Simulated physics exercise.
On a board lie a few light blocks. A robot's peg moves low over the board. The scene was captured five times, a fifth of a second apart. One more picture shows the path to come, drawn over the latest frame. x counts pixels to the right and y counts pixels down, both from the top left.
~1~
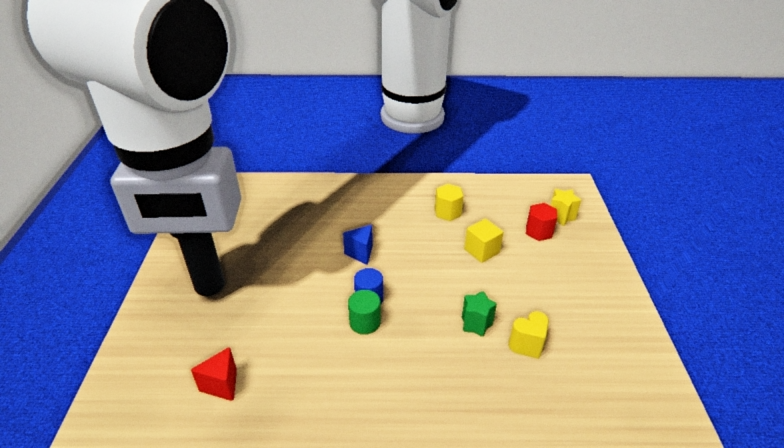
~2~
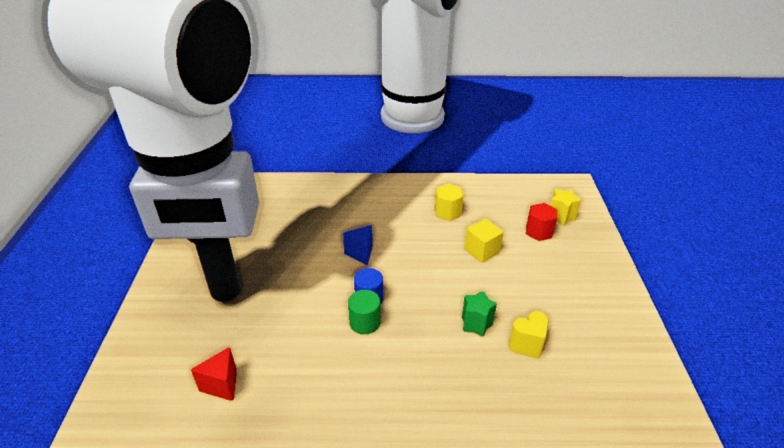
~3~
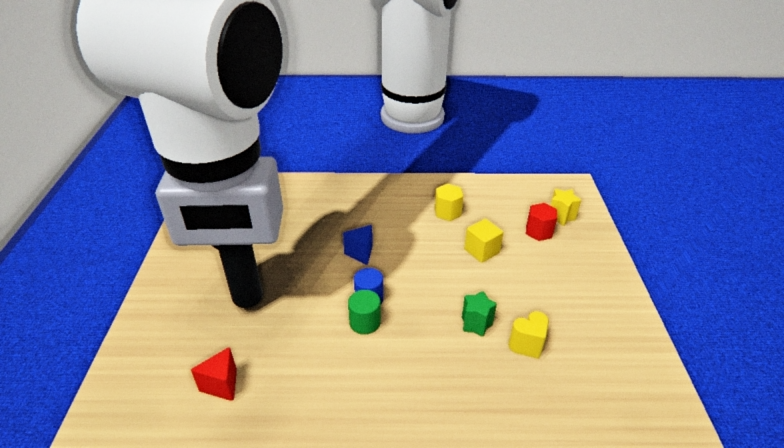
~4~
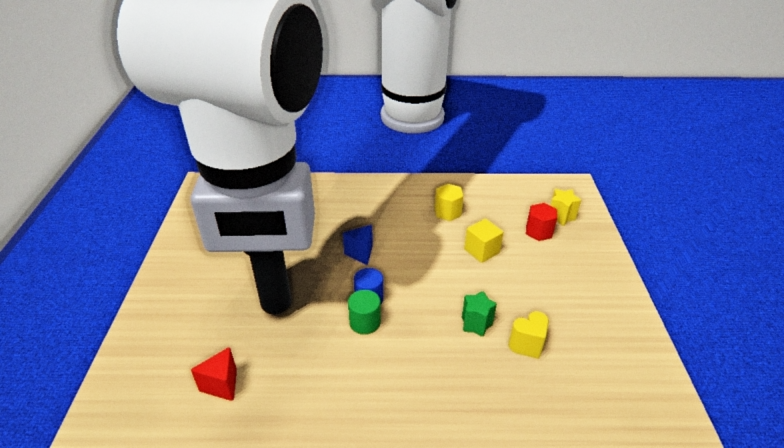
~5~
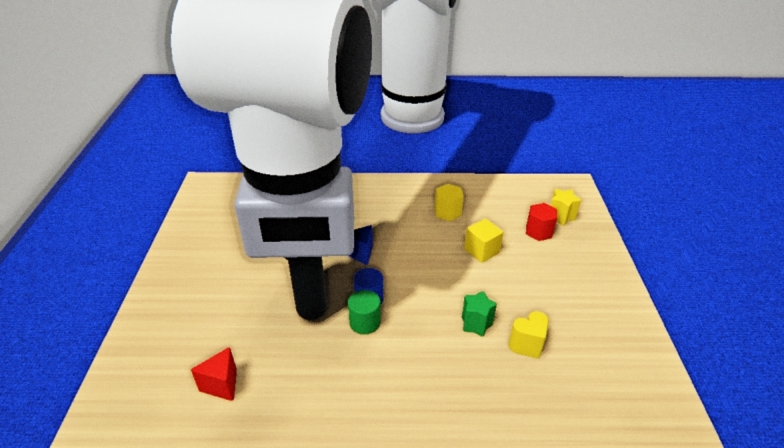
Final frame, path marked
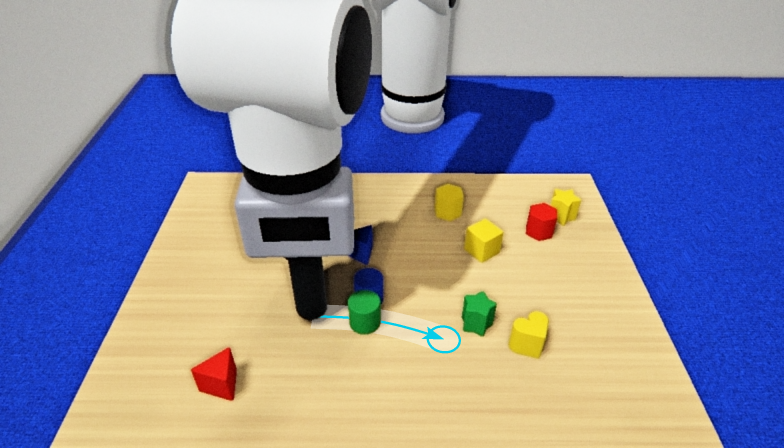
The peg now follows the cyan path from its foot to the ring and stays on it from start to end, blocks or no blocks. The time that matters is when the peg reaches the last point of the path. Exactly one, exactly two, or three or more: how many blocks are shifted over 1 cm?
I count one.
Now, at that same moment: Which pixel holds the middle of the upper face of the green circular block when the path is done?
In the picture, it is at (478, 329).
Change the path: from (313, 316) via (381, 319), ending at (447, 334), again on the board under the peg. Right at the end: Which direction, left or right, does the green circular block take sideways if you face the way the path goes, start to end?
Taking start-to-end as forward, the block's sideways shift goes to the right.
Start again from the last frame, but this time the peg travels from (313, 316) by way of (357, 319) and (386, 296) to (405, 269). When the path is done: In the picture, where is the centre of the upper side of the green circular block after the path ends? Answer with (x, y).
Roughly at (401, 303).
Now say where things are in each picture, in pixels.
In the first frame, peg's lower end at (210, 287); green circular block at (364, 301); blue circular block at (369, 277); green star at (480, 302).
In the second frame, peg at (226, 292); blocks still.
In the third frame, peg at (248, 298); blocks still.
In the fourth frame, peg at (276, 304); blocks still.
In the fifth frame, peg at (312, 309); green circular block at (364, 301); blue circular block at (369, 277); green star at (480, 302).
Drawn move, from (313, 316) via (379, 321), ending at (444, 339).
What follows on the original path. One third of the way, peg at (358, 312); green circular block at (388, 304).
Two thirds of the way, peg at (402, 319); green circular block at (433, 315); blue circular block at (373, 276).
At the end, peg at (444, 332); green circular block at (478, 329); blue circular block at (373, 276); green star still.
